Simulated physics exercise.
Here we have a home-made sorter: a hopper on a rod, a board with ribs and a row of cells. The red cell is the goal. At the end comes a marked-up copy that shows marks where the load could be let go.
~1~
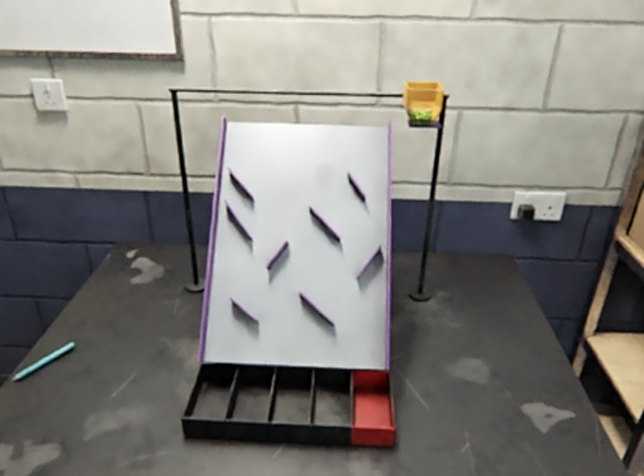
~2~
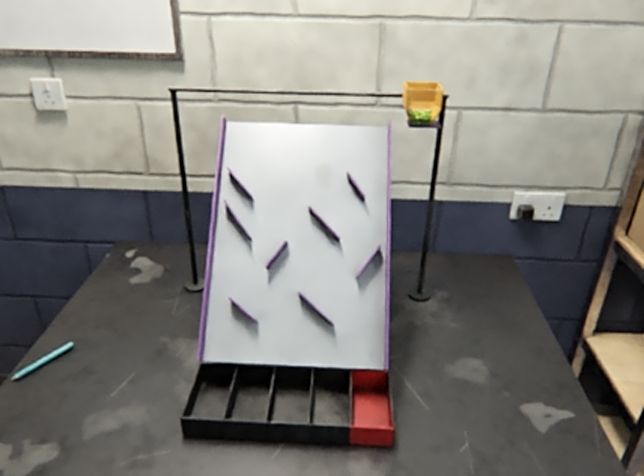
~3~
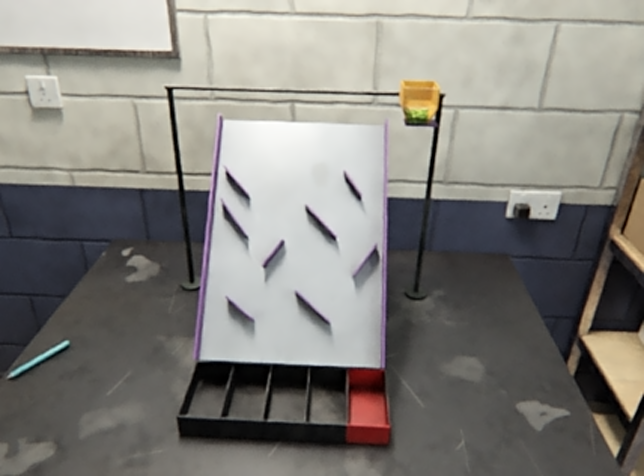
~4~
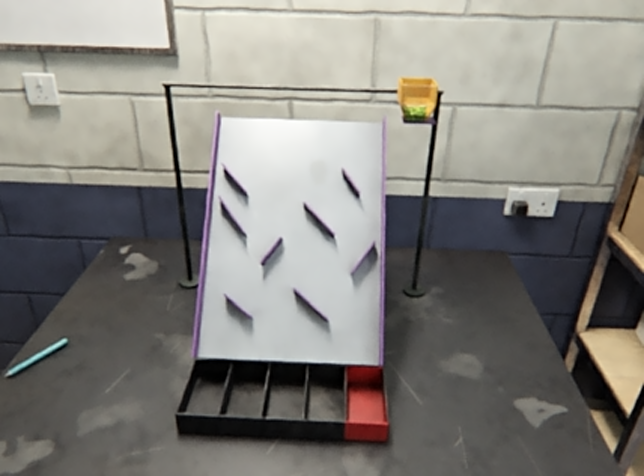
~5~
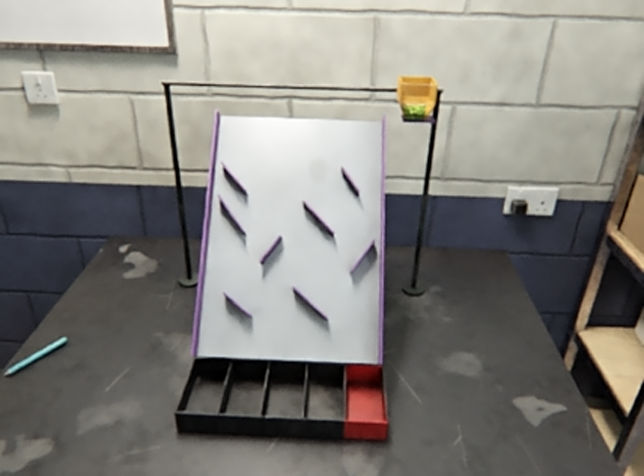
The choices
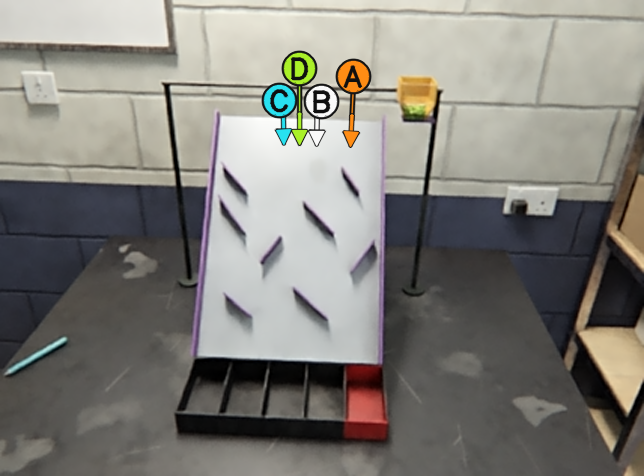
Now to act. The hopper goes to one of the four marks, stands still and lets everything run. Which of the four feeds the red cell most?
Mark A.
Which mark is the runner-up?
B.
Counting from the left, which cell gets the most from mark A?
The fifth from the left.
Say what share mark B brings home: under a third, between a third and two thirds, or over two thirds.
Mark B gives between a third and two thirds.
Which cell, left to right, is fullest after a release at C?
It is the third one.
On the marked copy, mark A meets the board at (350, 141); mark B meets the board at (316, 140); mark C meets the board at (283, 139); mark D meets the board at (299, 139).
With A, about two thirds in the red cell, about a third in other cells, a stray few held on the board.
With B, about a third in the red cell, about half in other cells, a small part outside the box.
With C, about a quarter in the red cell, most in other cells.
With D, about a quarter in the red cell, about two thirds in other cells, a small part outside the box.
